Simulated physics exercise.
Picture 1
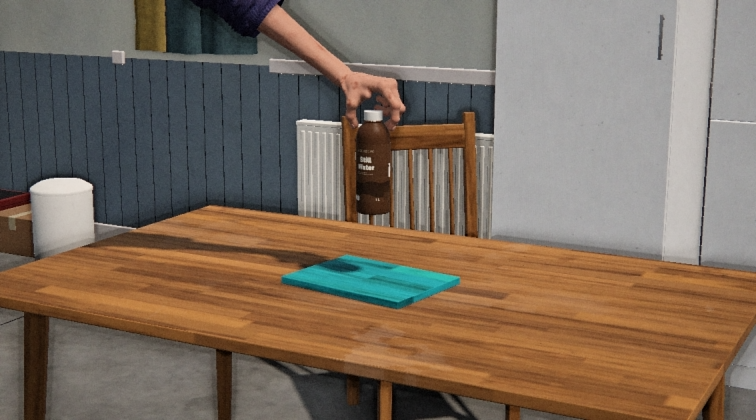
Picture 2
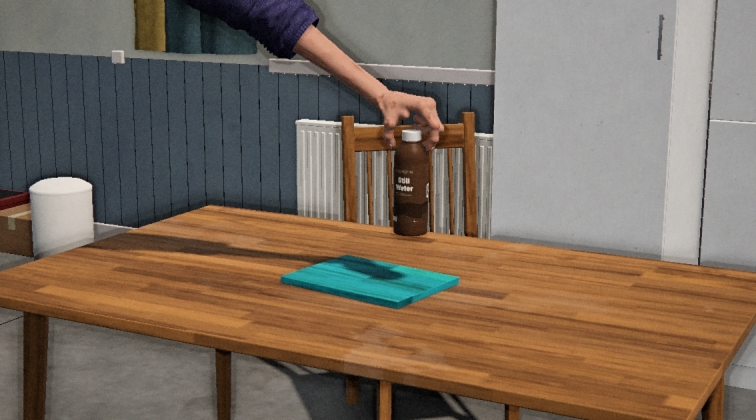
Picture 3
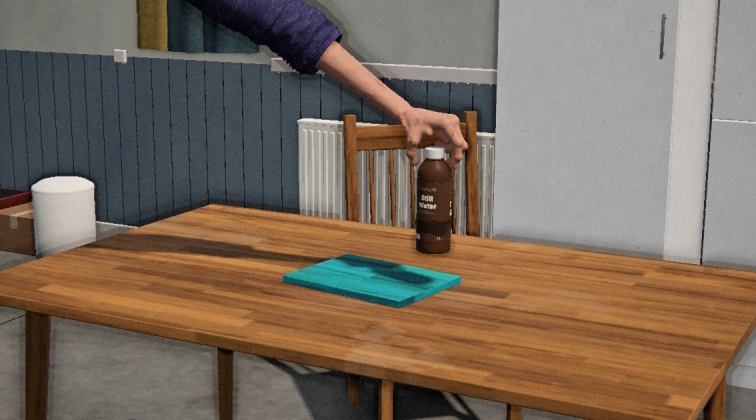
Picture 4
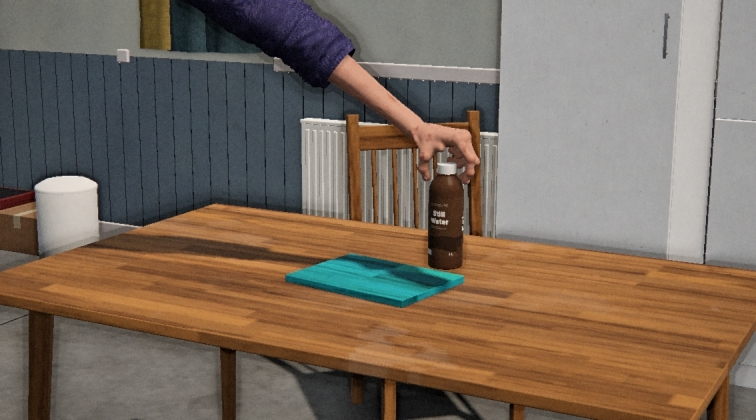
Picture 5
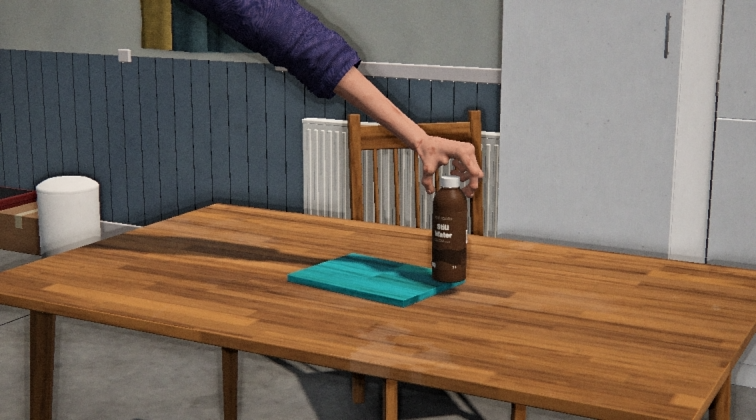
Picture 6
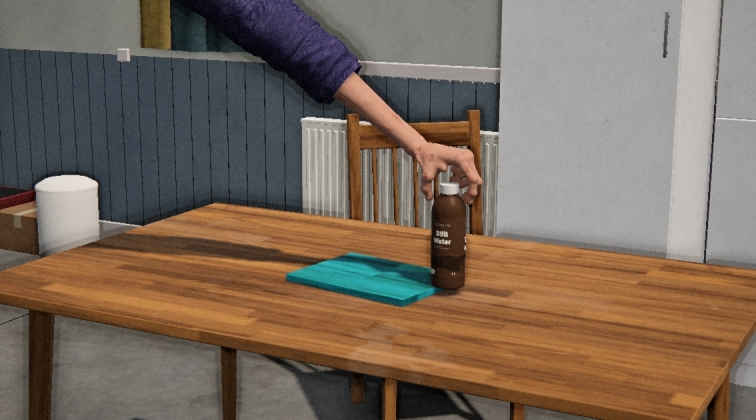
The clip opens with a hand holding a brown bottle by its top above a wooden table, where a turquoise board lies flat. The arm, in a purple sleeve, carries the bottle right and lowers it, then sets it down at the board's right end, fingers still gripping the top.
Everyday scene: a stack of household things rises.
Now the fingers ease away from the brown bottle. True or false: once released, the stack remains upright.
False.
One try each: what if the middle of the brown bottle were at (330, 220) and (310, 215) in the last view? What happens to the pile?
First try: The pile stands firm; second try: It topples.
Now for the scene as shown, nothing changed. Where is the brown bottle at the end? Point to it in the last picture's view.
Around (507, 288).
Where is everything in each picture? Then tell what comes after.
In the first picture, on its way; brown bottle (373, 162); turquoise board (371, 280).
In the second picture, on its way; brown bottle (411, 182); turquoise board (370, 280).
In the third picture, on its way; brown bottle (434, 200); turquoise board (372, 279).
In the fourth picture, on its way; brown bottle (446, 215); turquoise board (375, 279).
In the fifth picture, on its way; brown bottle (450, 228); turquoise board (376, 278).
In the sixth picture, set down, still held; brown bottle (449, 235); turquoise board (375, 278).
Then, 0.30 s later than the last frame, brown bottle tilted by 18° near (462, 242).
Then, 0.50 s later than the last frame, brown bottle now fallen.
Then, 0.60 s later than the last frame, nothing new.
When it is over, fallen, brown bottle; turquoise board as before. End places, in pixels of the last picture, brown bottle near (507, 288). The pile loses its balance.
